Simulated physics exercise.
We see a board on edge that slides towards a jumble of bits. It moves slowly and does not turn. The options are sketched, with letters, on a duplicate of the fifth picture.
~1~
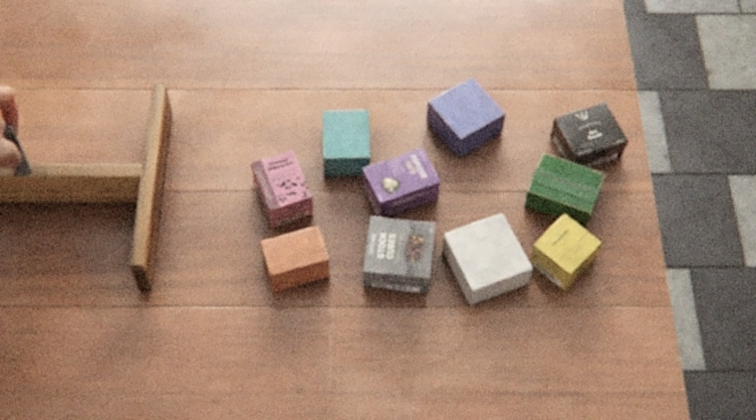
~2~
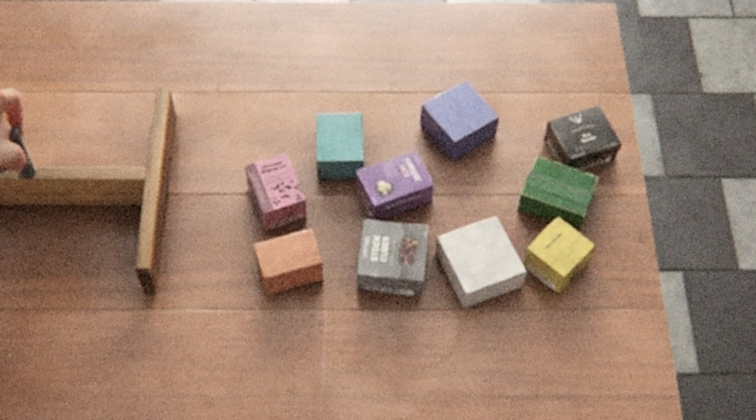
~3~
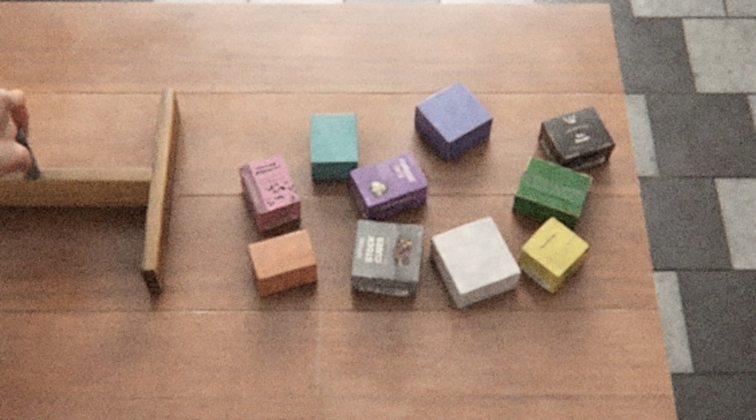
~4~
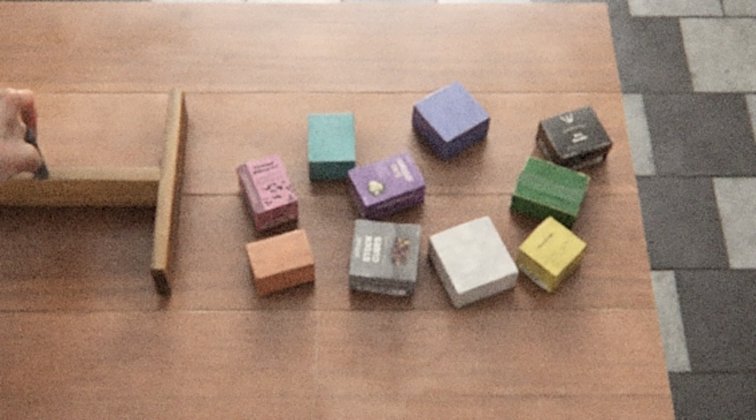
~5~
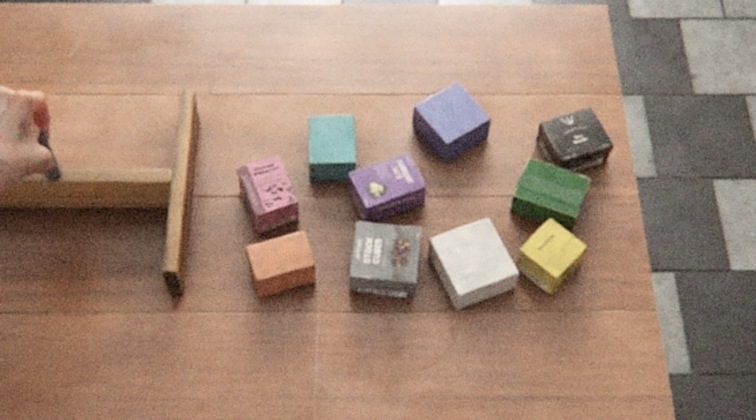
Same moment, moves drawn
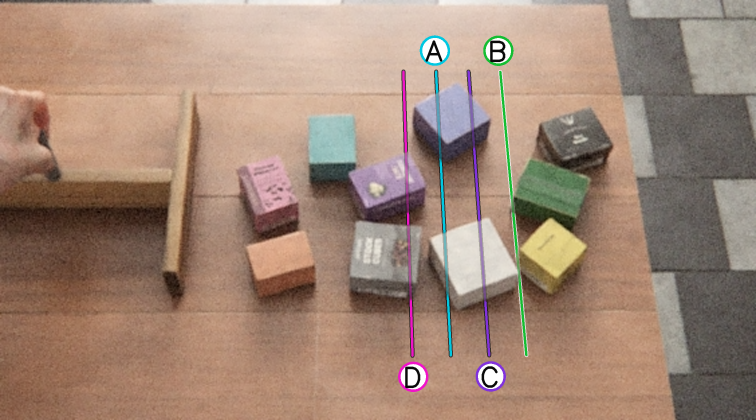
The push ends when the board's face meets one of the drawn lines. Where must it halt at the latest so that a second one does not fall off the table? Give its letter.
It can go as far as C.
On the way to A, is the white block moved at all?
Yes.
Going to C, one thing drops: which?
The yellow packet.
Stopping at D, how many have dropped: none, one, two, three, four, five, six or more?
The count is none.
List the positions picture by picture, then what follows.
The first frame shows black packet (589, 137); grey box (399, 255); orange block (295, 259).
The second frame shows board (153, 173); purple box (395, 187).
The third frame shows board (159, 174); turquoise block (334, 146).
The fourth frame shows board (167, 174); pink packet (268, 192).
The fifth frame shows board (179, 175); green box (550, 194); black packet (574, 142); grey box (385, 260).
On the copy, A at (443, 202); B at (512, 202); C at (478, 202); D at (408, 202).
On C. First, board (286, 175); orange block (324, 275); turquoise block (347, 144).
Then, board (395, 175); yellow packet (626, 249); white block (565, 270).
Finally, board (476, 175); yellow packet over the edge; white block (646, 277); one fallen.
By contrast, A is within the limit but short; B drops three; D is within the limit but short.
